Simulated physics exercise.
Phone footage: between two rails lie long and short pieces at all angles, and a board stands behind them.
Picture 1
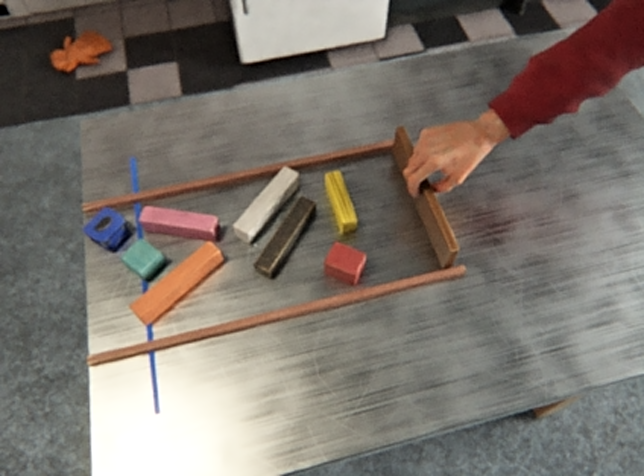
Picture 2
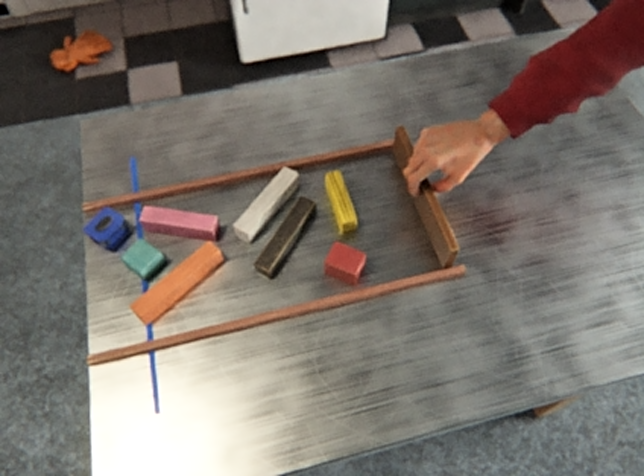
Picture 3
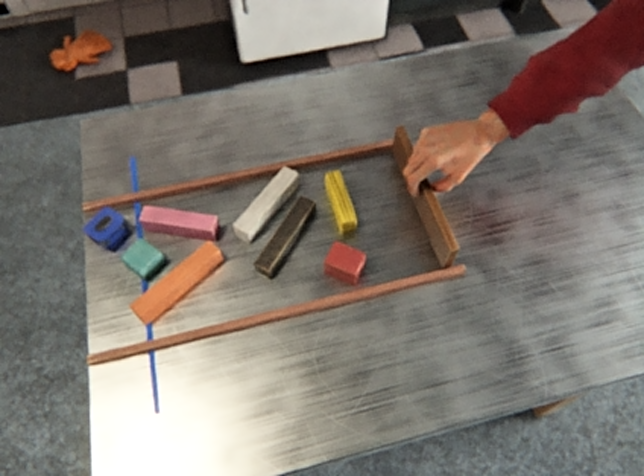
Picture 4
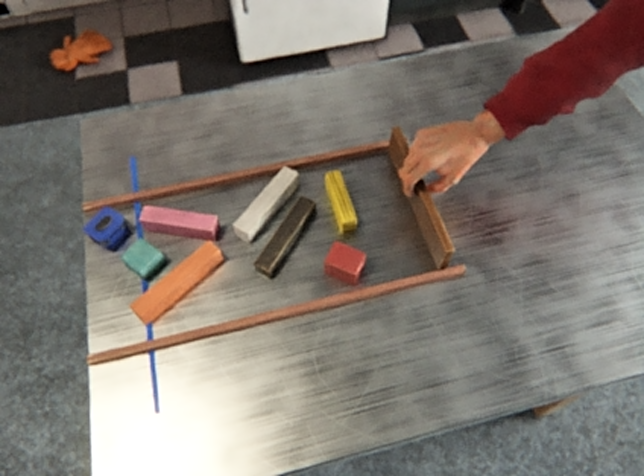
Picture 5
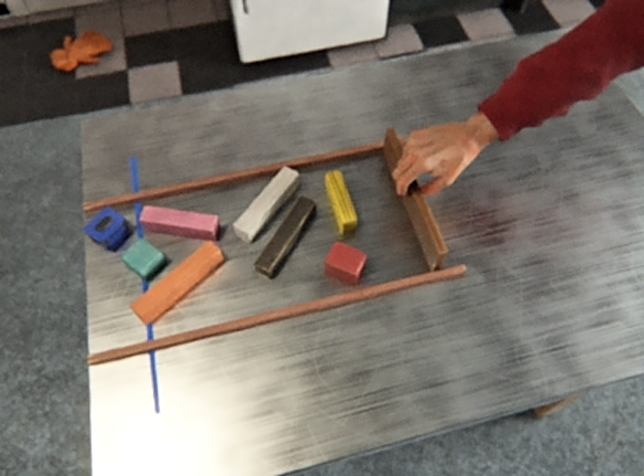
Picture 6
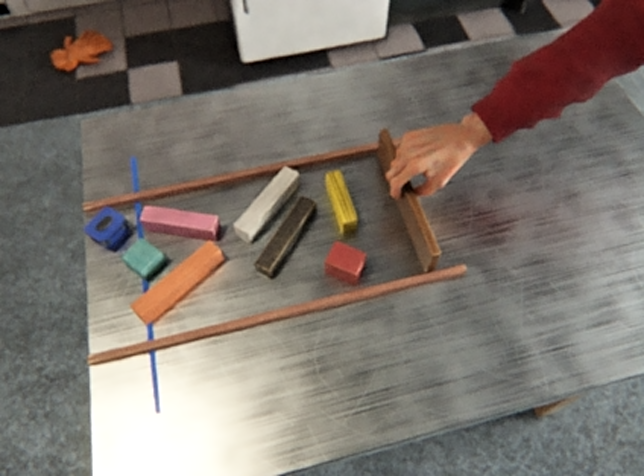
At first, a hand in a red sleeve holds a wooden board upright at the right end of two rails, with colourful blocks and bars scattered between them. The hand then slides the board slightly left toward the yellow and red pieces, while all the pieces stay still.
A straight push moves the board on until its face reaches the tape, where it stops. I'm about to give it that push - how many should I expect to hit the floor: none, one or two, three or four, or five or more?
Expect three or four.
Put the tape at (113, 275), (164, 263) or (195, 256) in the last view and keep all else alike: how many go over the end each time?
The counts come to 6, then 3, then 1.
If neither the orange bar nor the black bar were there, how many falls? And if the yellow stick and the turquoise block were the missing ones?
First try: 1 fallen; other try: 3.
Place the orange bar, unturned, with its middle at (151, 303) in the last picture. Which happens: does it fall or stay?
If so, it ends up falling.
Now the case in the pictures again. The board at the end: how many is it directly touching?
3 are in contact with it.
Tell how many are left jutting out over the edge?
Overhanging: 2.
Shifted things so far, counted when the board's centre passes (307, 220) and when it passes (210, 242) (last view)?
At that stage 4; at the next, 8.
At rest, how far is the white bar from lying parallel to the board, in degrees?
I'd say it's about 50° out of line.
Soon after, none off yet; blue case at rest near (108, 230); turquoise block at rest near (144, 260); orange bar at rest near (179, 282).
Then, none off yet; blue case moved a little near (94, 238); turquoise block moving near (141, 261); orange bar moved a little near (141, 300).
At rest, the number that fall off is three or four; fallen, pink bar, orange bar, turquoise block and blue case.
